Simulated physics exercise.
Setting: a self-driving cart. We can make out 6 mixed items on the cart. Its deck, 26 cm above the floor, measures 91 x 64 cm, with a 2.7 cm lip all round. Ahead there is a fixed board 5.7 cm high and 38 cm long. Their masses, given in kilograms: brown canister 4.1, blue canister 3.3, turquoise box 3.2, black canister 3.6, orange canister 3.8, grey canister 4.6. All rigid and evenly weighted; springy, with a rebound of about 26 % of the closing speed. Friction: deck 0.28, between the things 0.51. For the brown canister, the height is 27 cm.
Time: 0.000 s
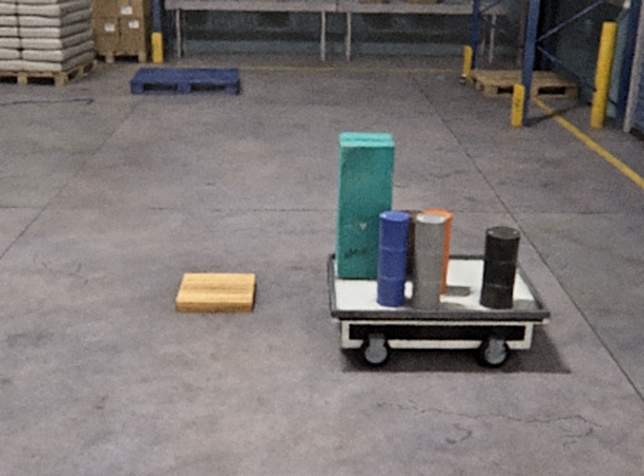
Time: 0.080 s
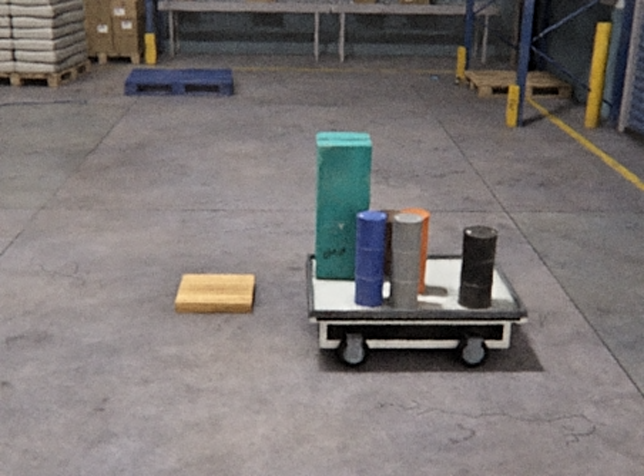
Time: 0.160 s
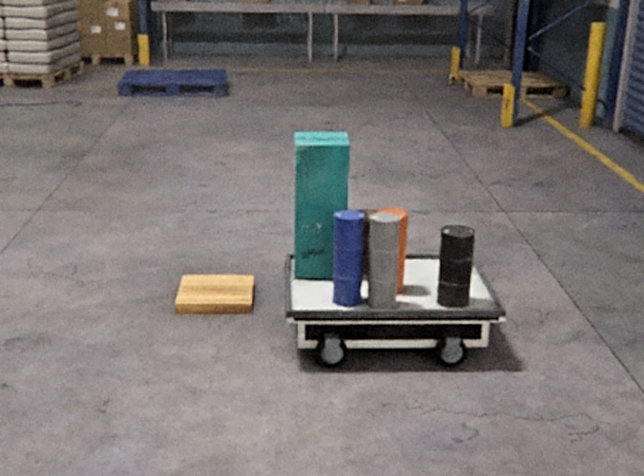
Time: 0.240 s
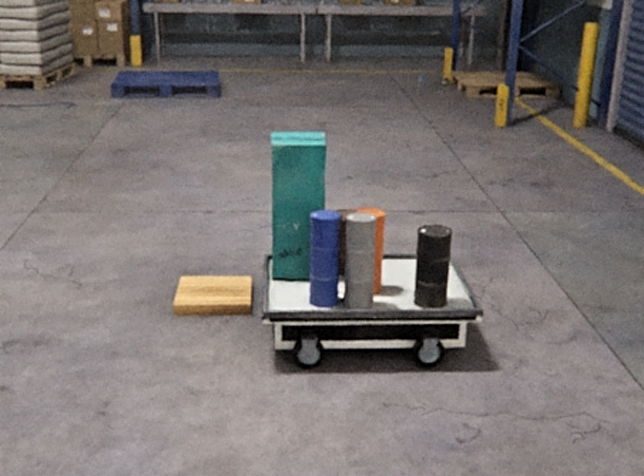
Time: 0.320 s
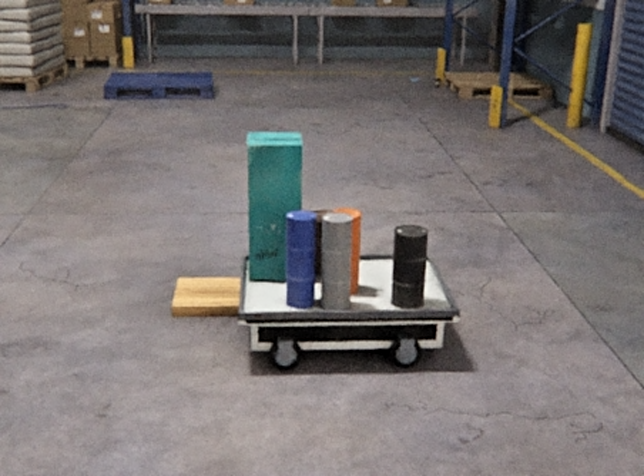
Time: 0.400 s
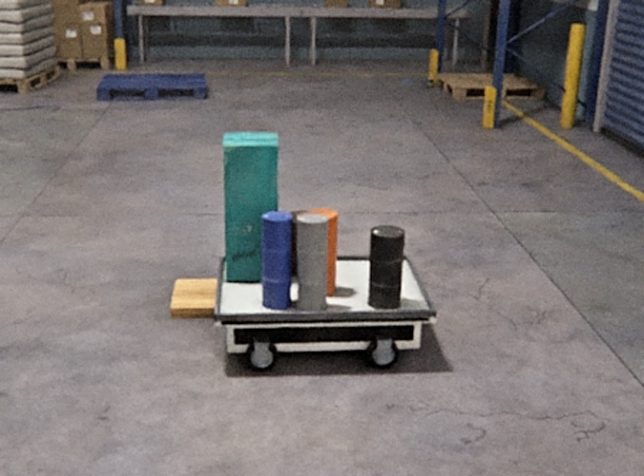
At first, a flat cart carrying a tall turquoise box and several blue, grey, orange and black canisters stands to the right of a wooden slab on a warehouse floor. The cart rolls steadily left, its load staying upright, then passes in front of the slab, partly hiding it from view.
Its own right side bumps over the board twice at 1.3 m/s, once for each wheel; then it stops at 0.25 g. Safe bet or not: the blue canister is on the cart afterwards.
Looks like it will be found off the deck.
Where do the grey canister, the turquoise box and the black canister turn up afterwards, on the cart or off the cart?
Observed: Grey canister exits its support; turquoise box exits its support; black canister remains in bounds.
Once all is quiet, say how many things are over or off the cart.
The tally is 5.
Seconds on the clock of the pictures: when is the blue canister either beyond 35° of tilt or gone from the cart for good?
Roughly at the 1.4 s mark.
By 0.90 s, cart 117 cm along; turquoise box tilted 36°; brown canister tilted 12°; orange canister tilted 12°.
By 1.60 s, cart 200 cm along; blue canister and grey canister now off the cart; turquoise box tilted 20°; black canister tilted 30°.
By 2.00 s, cart 208 cm along, stopped; turquoise box now off the cart; black canister on its side; orange canister tilted 74°.
When it is over (3.1 s), off the cart, blue canister, turquoise box and grey canister; lying over on the cart, black canister and orange canister; not toppled but over 10 cm from the start, brown canister.
